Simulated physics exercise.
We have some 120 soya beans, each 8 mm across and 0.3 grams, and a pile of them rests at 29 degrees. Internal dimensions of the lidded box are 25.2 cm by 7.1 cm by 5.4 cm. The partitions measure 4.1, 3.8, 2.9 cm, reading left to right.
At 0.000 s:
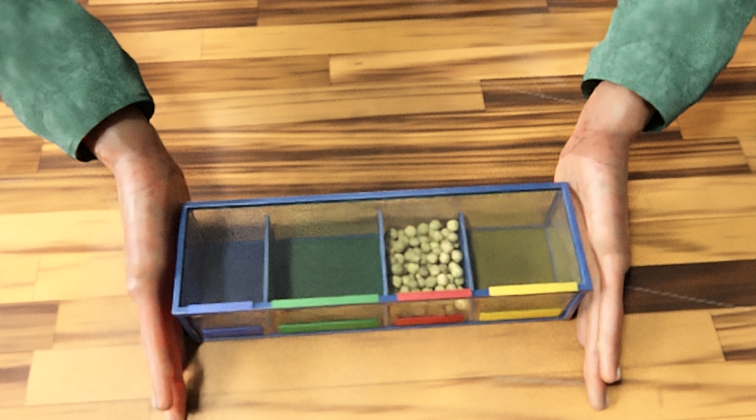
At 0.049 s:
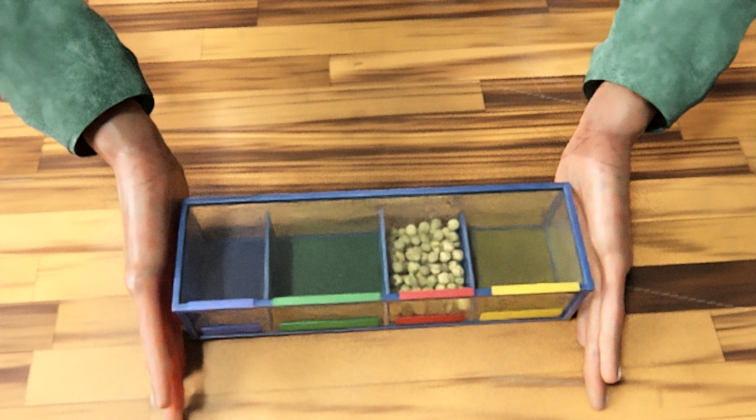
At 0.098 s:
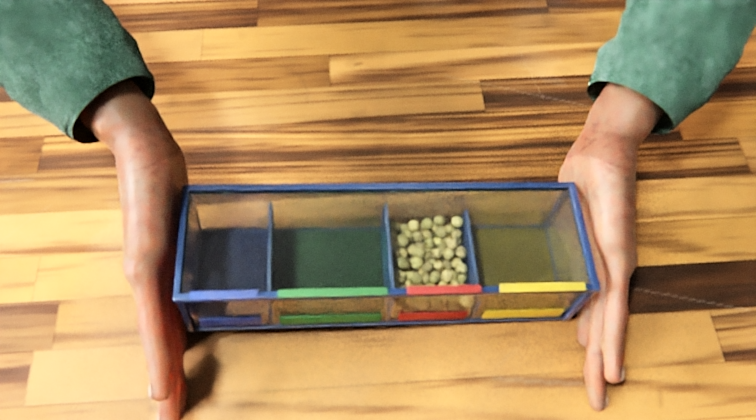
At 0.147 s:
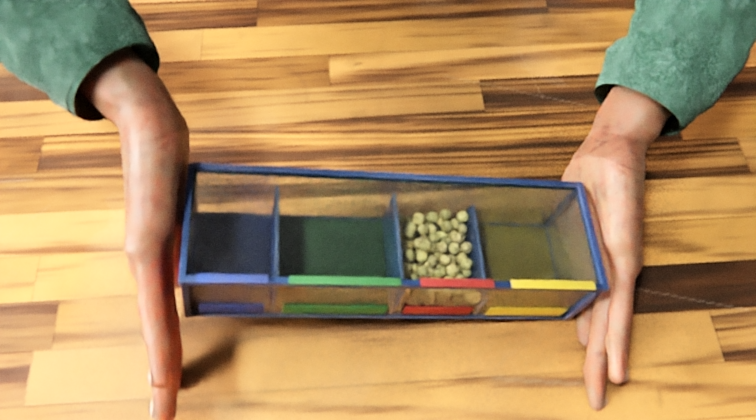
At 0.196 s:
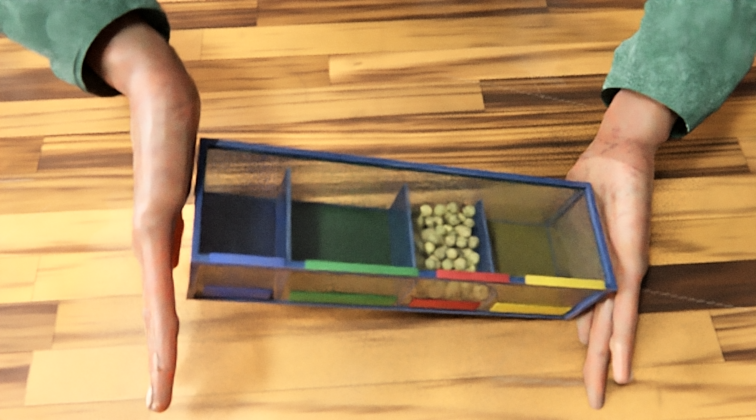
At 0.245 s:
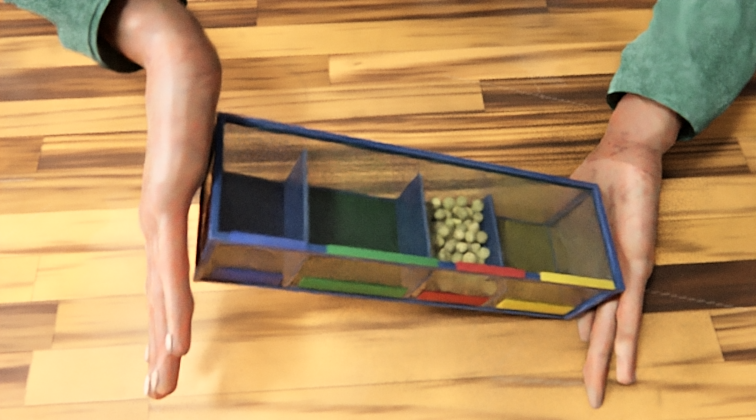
A clear box with four colour-marked sections, pale round beans in the red one, sat level between two hands on a wooden table, then tilted increasingly as the left hand raised its left end.
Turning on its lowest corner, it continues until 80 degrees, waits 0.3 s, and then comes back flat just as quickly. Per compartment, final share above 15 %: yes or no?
Red compartment yes; blue compartment no; green compartment no; yellow compartment yes.
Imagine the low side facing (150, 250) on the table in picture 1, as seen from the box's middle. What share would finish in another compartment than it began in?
Estimate: Near 30 per cent.
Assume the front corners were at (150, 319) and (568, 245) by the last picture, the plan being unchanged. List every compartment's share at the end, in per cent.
The compartments end with red 70 per cent, blue 15 per cent, green 20 per cent and yellow 0 per cent.
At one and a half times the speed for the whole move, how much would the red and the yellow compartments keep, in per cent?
In per cent, red gets 50 and yellow gets 50.
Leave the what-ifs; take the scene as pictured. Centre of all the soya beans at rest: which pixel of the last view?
Once everything settles, the centre is around (456, 273).
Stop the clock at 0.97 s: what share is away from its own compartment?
Around 35 in a hundred.
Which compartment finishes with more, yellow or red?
Answer: Red.
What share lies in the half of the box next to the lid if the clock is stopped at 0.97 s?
Something like 20 percent of the pieces.
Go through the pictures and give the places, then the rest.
The first frame shows box tilt 0 degrees, front corners at (180, 309) and (584, 285); red 100 %.
The second frame shows box tilt 1 degrees, front corners at (180, 306) and (586, 285).
The third frame shows box tilt 5 degrees, front corners at (181, 295) and (592, 285), lowest corner right front.
The fourth frame shows box tilt 11 degrees, front corners at (186, 277) and (600, 285), lowest corner right front.
The fifth frame shows box tilt 17 degrees, front corners at (198, 256) and (609, 285), lowest corner right front.
The sixth frame shows box tilt 23 degrees, front corners at (218, 234) and (617, 285), lowest corner right front; red 100 %. The box's pace is about 120 degrees a second.
After 0.97 s, tilt 80 degrees; red 65 %, yellow 35 %.
Then, at 1.45 s, tilt 41 degrees; red 60 %, yellow 40 %.
After 2.00 s, tilt 0 degrees; red 60 %, yellow 40 %.
In the end, at 2.7 s, red 60 %, blue 0 %, green 0 %, yellow 40 %.
